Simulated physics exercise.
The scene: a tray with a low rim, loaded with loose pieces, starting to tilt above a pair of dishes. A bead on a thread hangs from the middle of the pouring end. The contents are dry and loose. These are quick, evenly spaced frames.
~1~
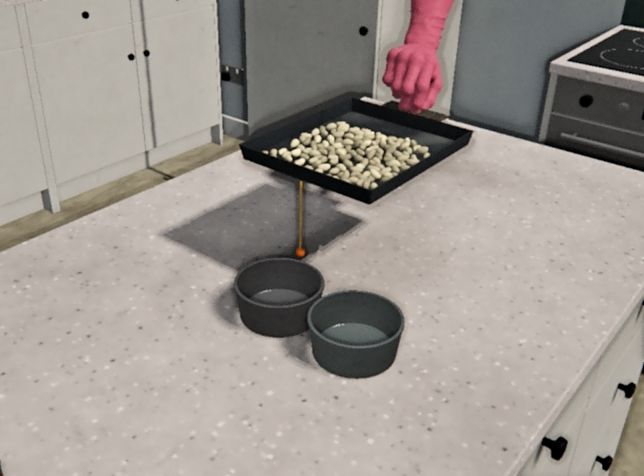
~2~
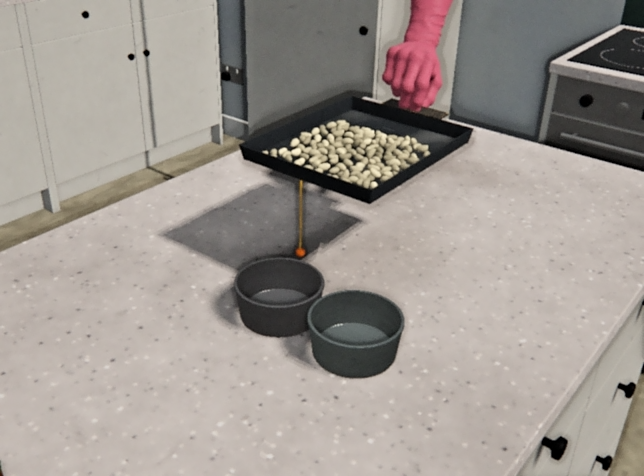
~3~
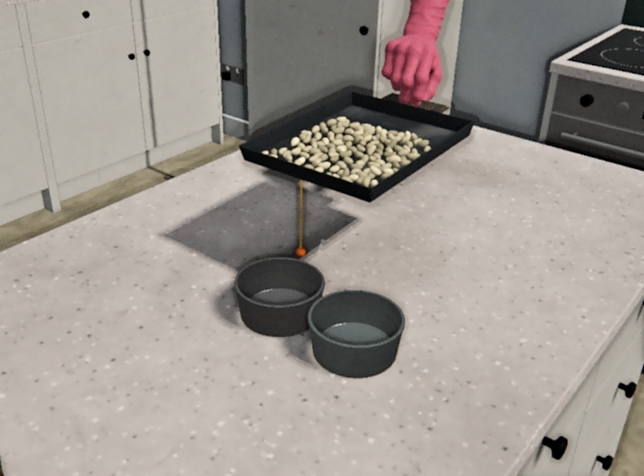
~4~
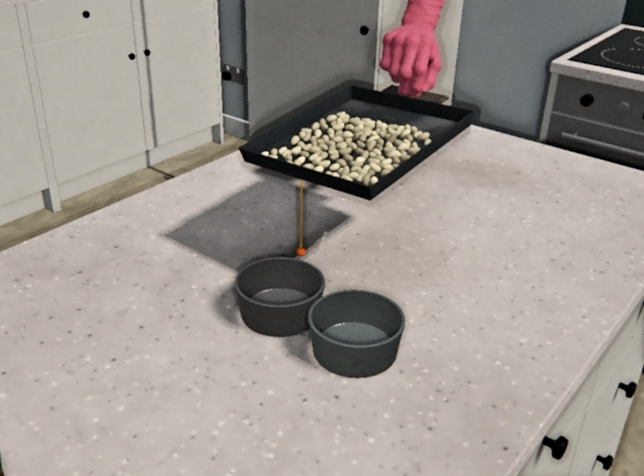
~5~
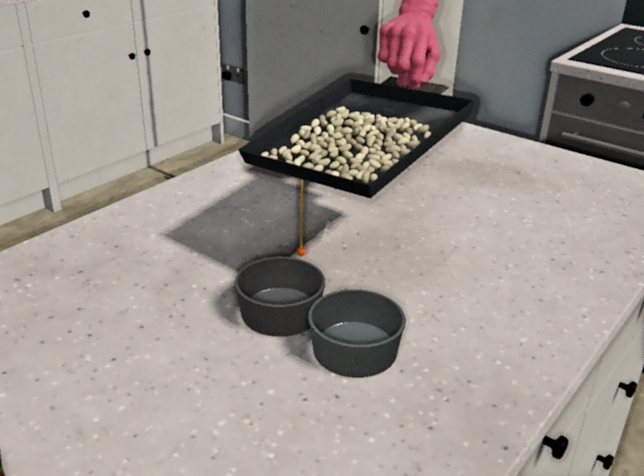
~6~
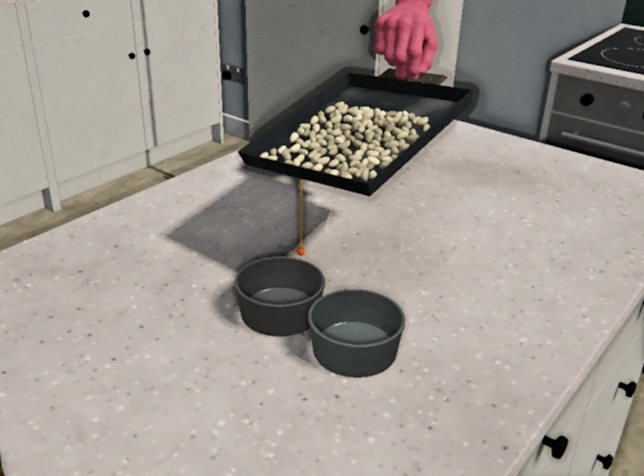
A black, low-rimmed tray of loose white beans, held at its far side by a pink-gloved hand, hangs above a speckled pale kitchen island seen from slightly above. Two dark grey dishes sit side by side below it, near an orange bead on a thread, with white cupboards and a stove behind. The hand lifts slightly, tilting the tray's far side gently upward, while the camera stays still.
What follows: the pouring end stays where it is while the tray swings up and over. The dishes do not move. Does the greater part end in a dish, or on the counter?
The two hold less than half of the load.
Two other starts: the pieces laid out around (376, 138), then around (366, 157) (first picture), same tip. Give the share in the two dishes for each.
First some 20, then 40 per cent.
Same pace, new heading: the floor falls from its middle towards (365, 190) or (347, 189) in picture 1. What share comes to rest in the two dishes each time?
In turn 20 and 60 in a hundred.
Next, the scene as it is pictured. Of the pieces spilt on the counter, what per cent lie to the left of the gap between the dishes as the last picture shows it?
Close to 100 per cent.
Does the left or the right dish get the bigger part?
That is the dish on the left.
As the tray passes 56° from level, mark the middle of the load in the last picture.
Roughly at (305, 134).
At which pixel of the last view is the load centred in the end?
Roughly at (251, 286).
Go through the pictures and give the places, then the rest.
Corners of the pouring end near (244, 144) and (370, 188), level; middle of the load near (352, 153), white beans; left dish near (250, 314); right dish near (327, 354); bead on its thread near (300, 252), in the first frame.
Corners of the pouring end near (243, 144) and (370, 188), level; middle of the load near (352, 152), in the second frame.
Corners of the pouring end near (243, 145) and (370, 186), tipped barely, lowest at the left corner; middle of the load near (353, 150), in the third frame.
Corners of the pouring end near (243, 147) and (370, 185), tipped a little, lowest at the left corner; middle of the load near (353, 146), in the fourth frame.
Corners of the pouring end near (243, 149) and (369, 183), tipped a little, lowest at the left corner; middle of the load near (352, 142), in the fifth frame.
Corners of the pouring end near (242, 151) and (367, 181), tipped a little, lowest at the left corner; middle of the load near (351, 139); left dish near (251, 313); right dish near (328, 353), in the sixth frame.
Shortly afterwards, tray tipped steeply; the whole lot on the tray.
Next, tray tipped right over; all but a few on the tray; only a few outside both.
Some moments later, tray tipped past a quarter turn; near a third in the left dish; near two thirds outside both.
In the end, tray tipped past a quarter turn; none at all in the right dish; near a third in the left dish; near two thirds outside both.
